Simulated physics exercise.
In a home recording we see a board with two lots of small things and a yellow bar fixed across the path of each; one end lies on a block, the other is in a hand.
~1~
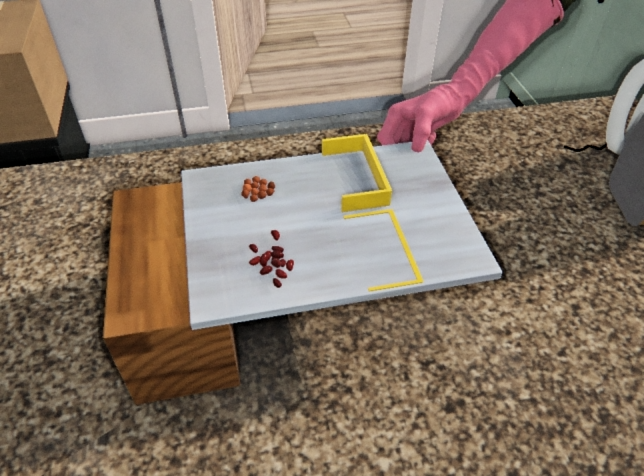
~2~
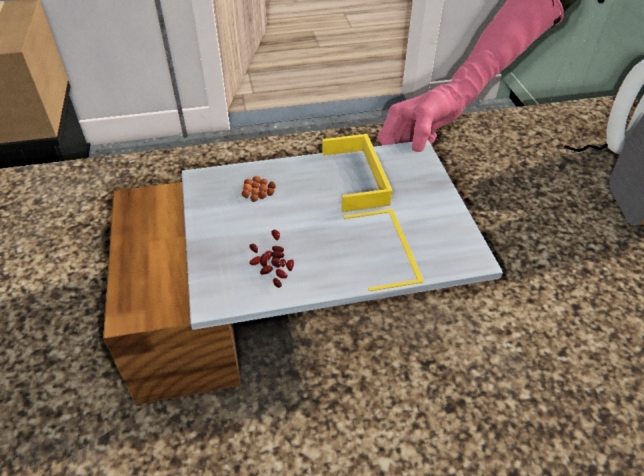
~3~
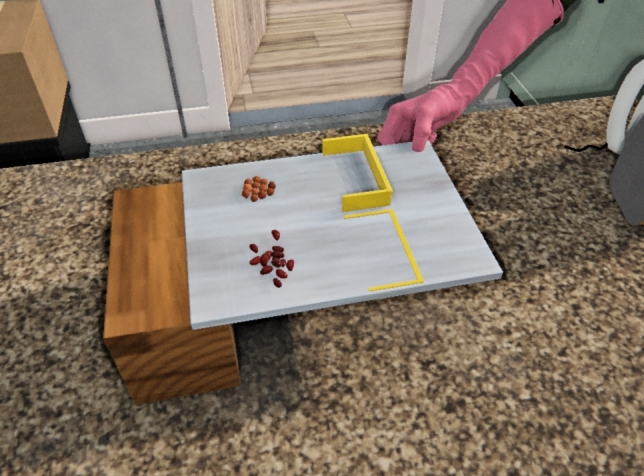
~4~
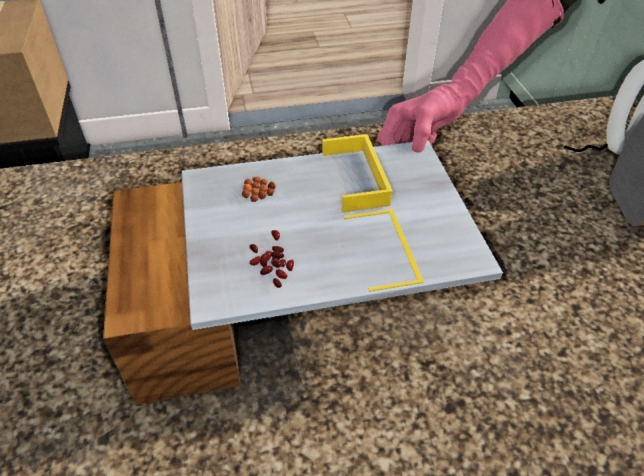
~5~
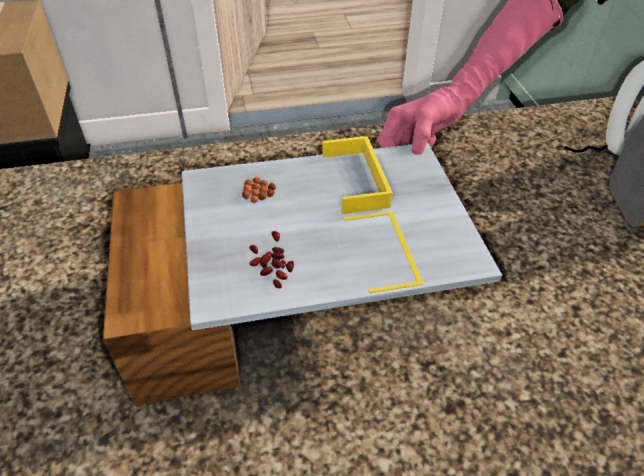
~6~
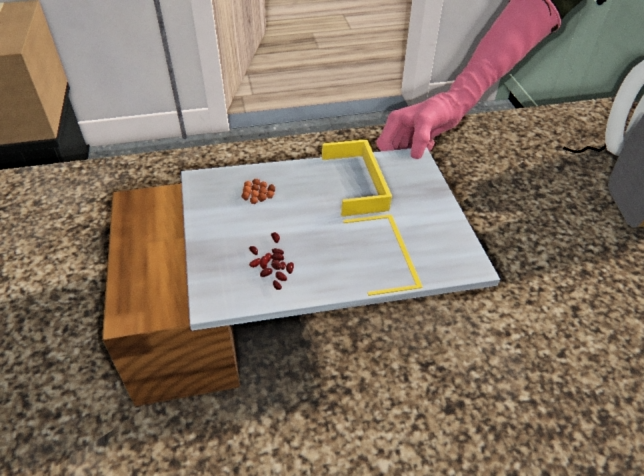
Pink-gloved hand holding one end of a pale board propped on a wooden block, lowering it very slightly as two bead clusters stay still.
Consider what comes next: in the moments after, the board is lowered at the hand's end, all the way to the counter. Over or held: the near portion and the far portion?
Outcome: Near portion: Unrestrained; far portion: Restrained.
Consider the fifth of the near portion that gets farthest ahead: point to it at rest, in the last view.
It stops around (446, 165) in the final picture.
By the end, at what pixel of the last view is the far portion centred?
About (354, 231).
Then, 0.82 s after the last picture, board sloping at 15°; near portion where it was; far portion on its way down.
Then, 1.54 s after the last picture, board sloping at 27°; near portion a small part past its bar; far portion has reached its bar.
Then, 2.16 s after the last picture, board resting at 28°; near portion nearly all past its bar; far portion has reached its bar.
At rest, board resting at 28°; near portion nearly all past its bar; far portion gathered behind its bar.
